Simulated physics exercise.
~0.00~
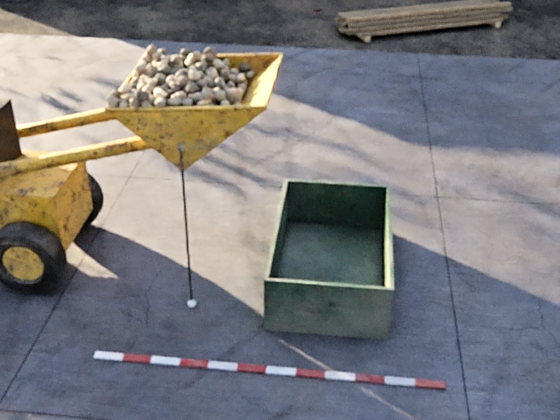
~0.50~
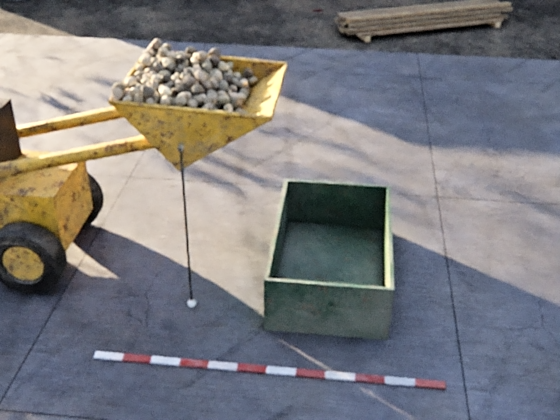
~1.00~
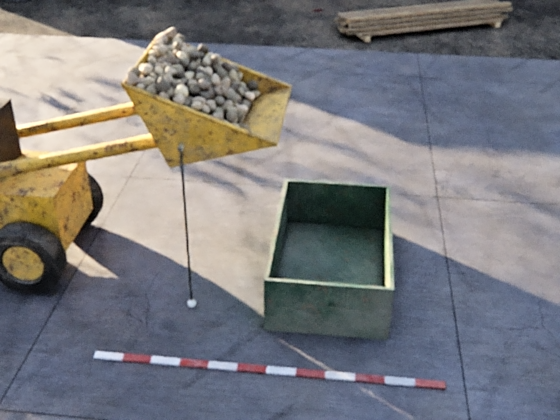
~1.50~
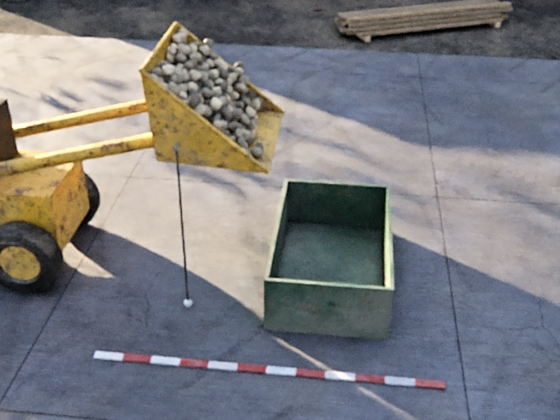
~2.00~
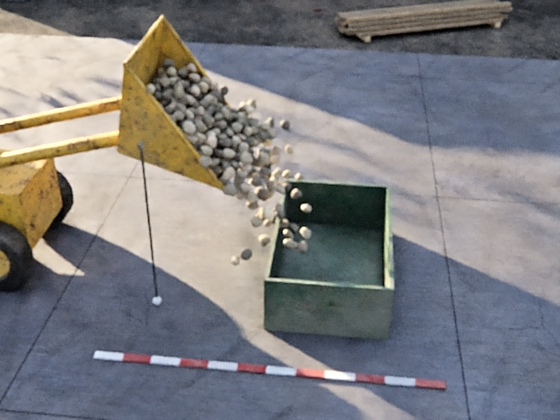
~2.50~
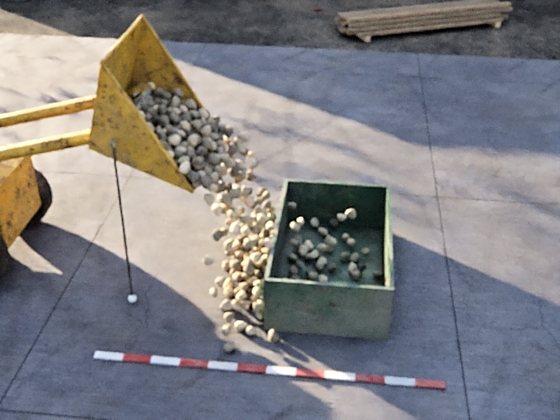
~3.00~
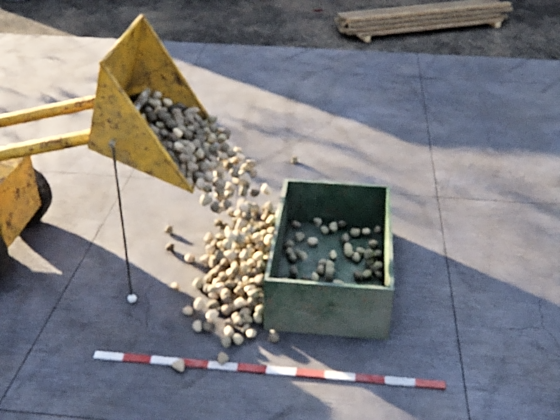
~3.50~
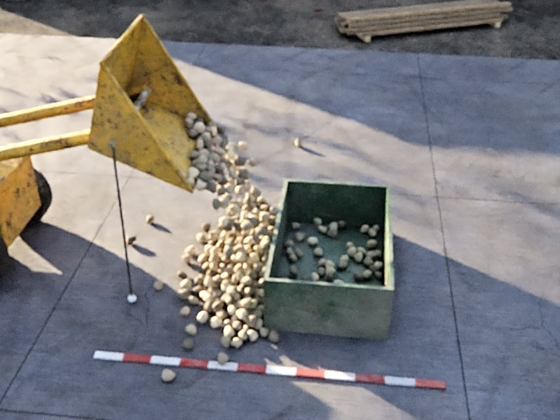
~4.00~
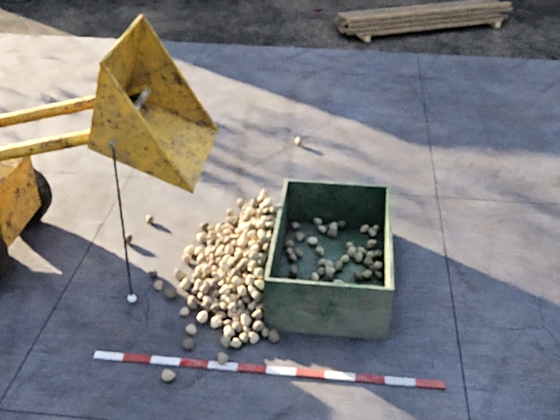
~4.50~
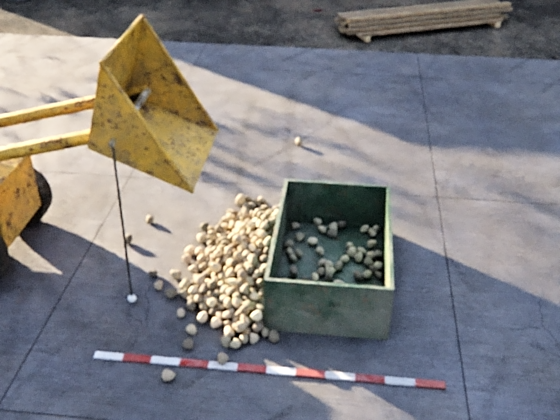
The clip opens on a yellow loader at the left holding a bucket heaped with rounded stones, near an open green bin and a red and white banded strip on the ground. The bucket tips steadily forward to the right, and the stones slide toward its lip. As they begin to spill, the loader draws back to the left, away from the bin. A few stones drop inside, but most pour onto the ground just short of it. The tilted bucket then stops and empties, leaving a large pile against the bin's left side, a small scattering inside, and a few strays nearby.
